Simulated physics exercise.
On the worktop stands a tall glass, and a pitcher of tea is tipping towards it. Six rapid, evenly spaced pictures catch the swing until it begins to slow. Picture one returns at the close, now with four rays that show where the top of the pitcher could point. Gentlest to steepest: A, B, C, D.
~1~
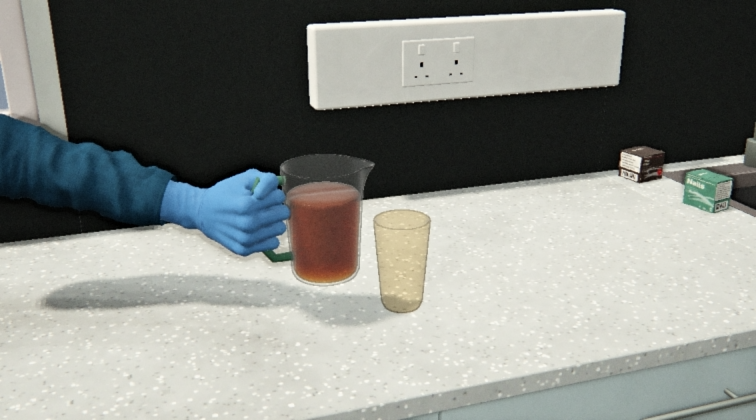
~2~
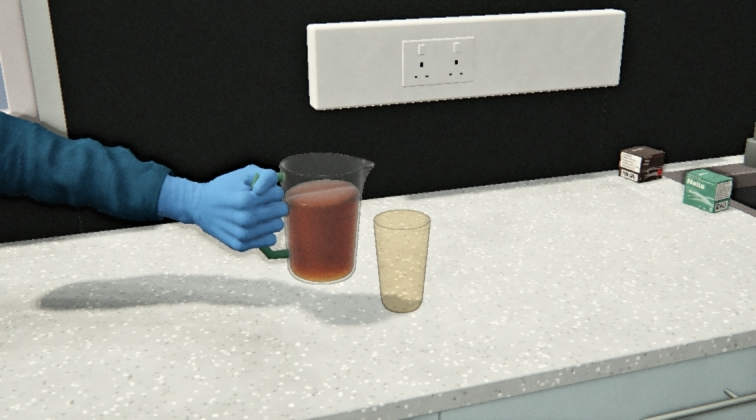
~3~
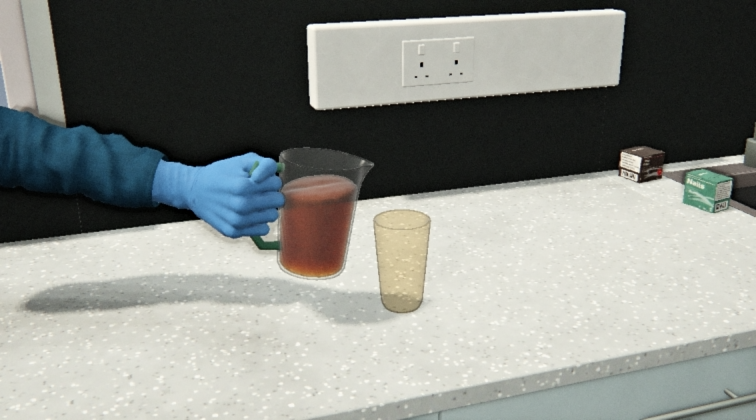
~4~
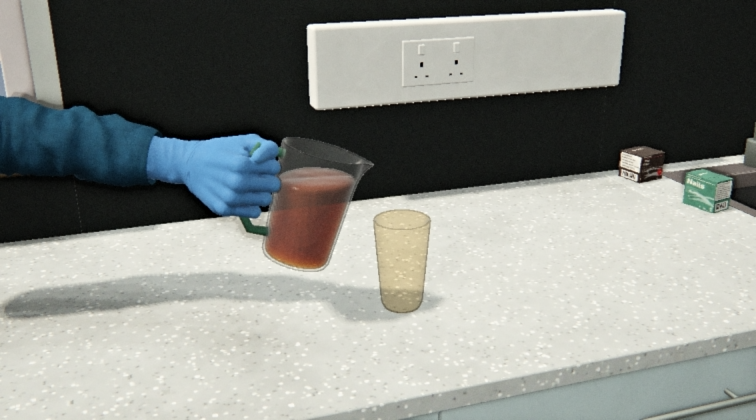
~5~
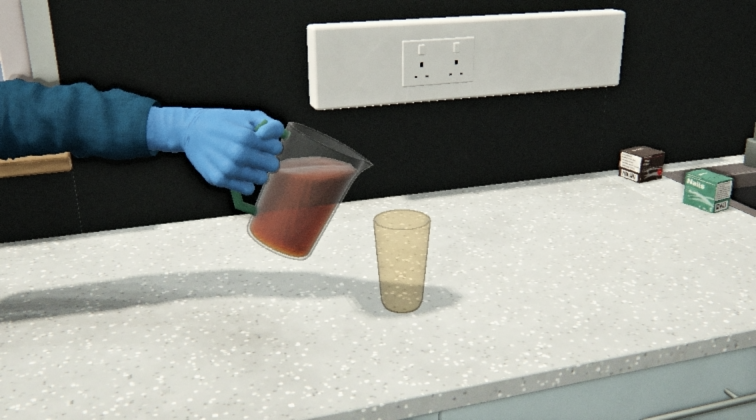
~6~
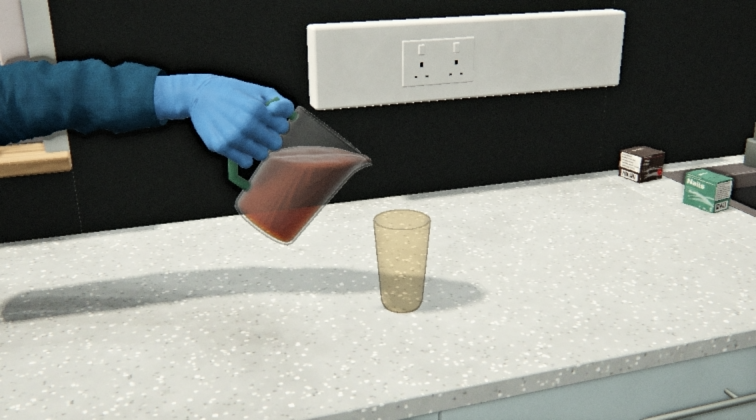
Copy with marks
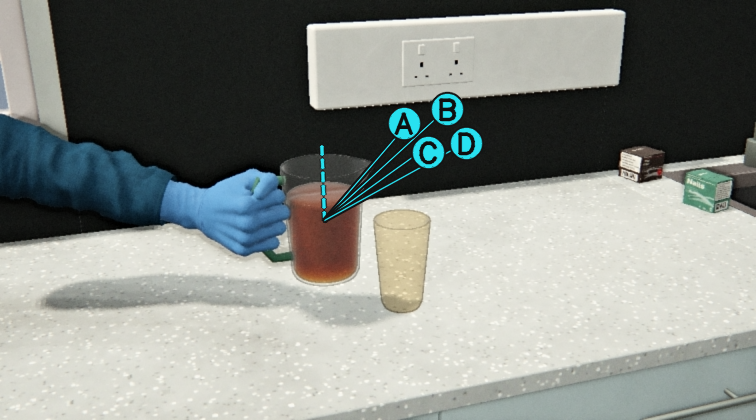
On a speckled worktop, a blue-gloved hand held a clear pitcher of reddish-brown tea beside an empty tall glass, then lifted its base and gradually tilted it to the right, with nothing leaving the lip.
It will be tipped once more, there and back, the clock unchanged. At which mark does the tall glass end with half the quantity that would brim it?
Take C.
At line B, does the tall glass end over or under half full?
Under half.
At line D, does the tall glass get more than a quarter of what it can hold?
Yes, clearly.
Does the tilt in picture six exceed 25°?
Yes, it does.
On the marked copy, A at (394, 138); B at (433, 120); C at (411, 158); D at (451, 150).
If A is chosen, the tall glass ends with about 16 % of what it can hold.
If B is chosen, the tall glass ends with about 31 % of what it can hold.
If C is chosen, the tall glass ends with about 52 % of what it can hold.
If D is chosen, the tall glass ends with about 74 % of what it can hold; 3 % of the tea is spilt.
